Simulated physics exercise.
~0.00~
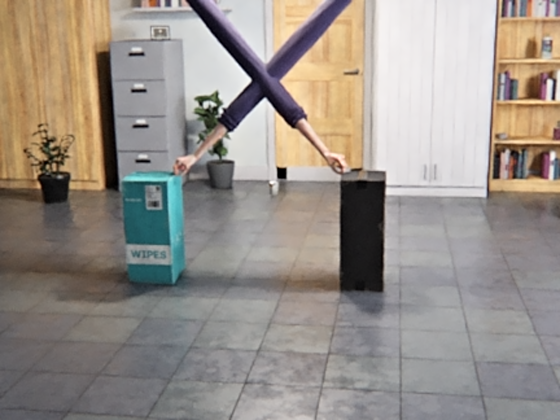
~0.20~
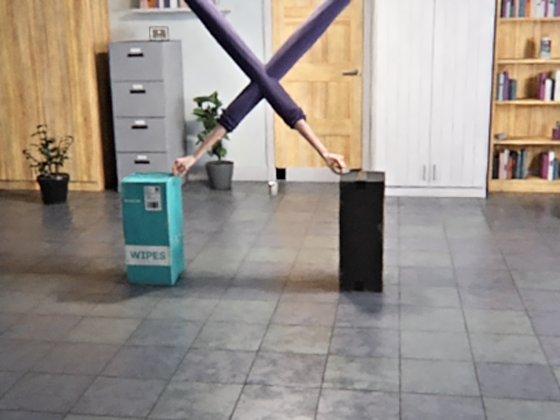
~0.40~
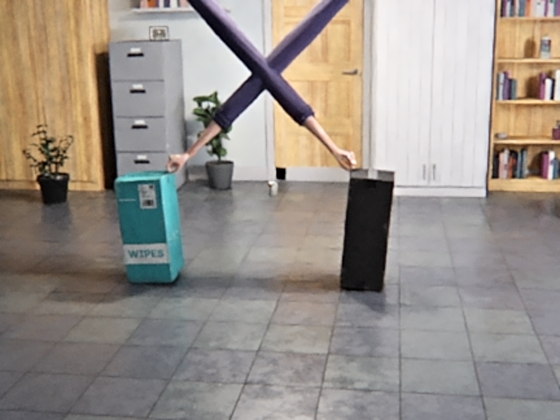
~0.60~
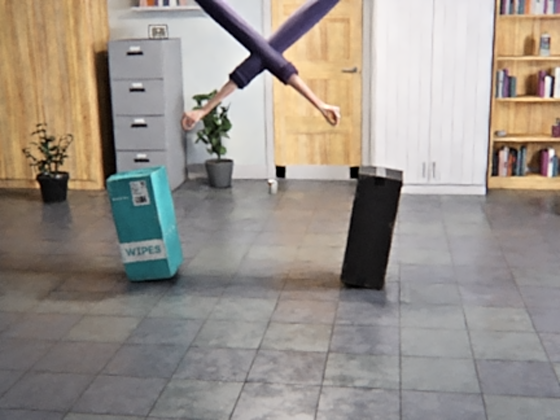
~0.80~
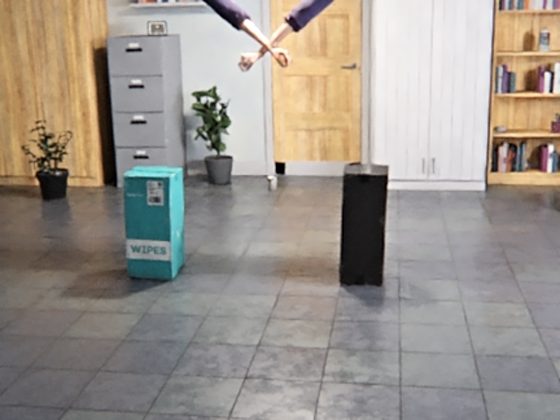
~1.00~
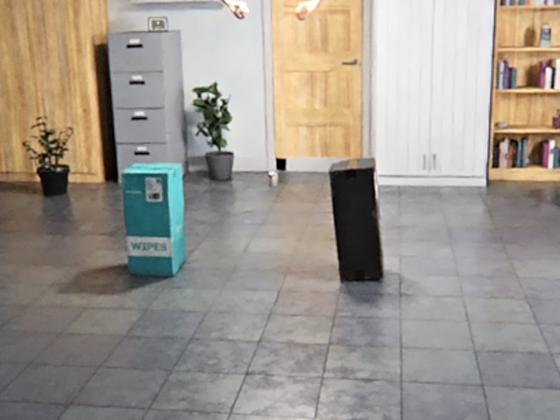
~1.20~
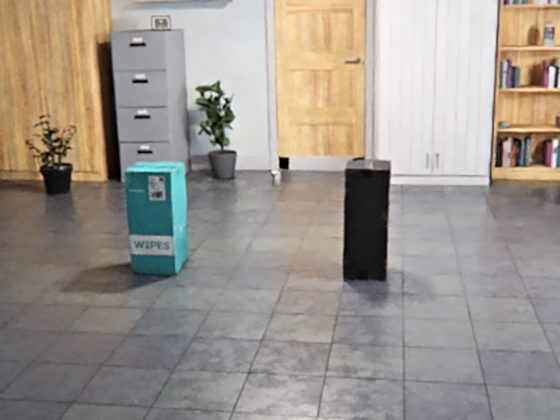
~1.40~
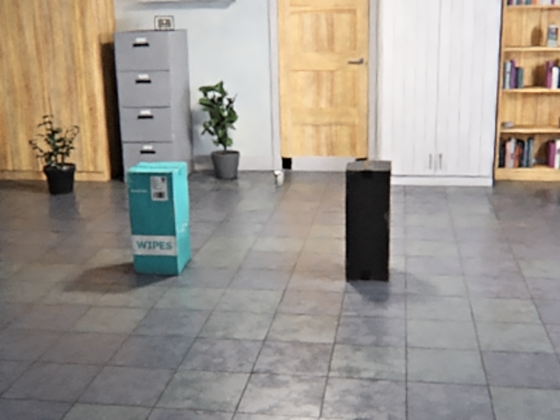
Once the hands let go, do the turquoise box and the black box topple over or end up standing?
Both end up standing. The turquoise box and the black box each rock back and settle upright on the tiled floor.
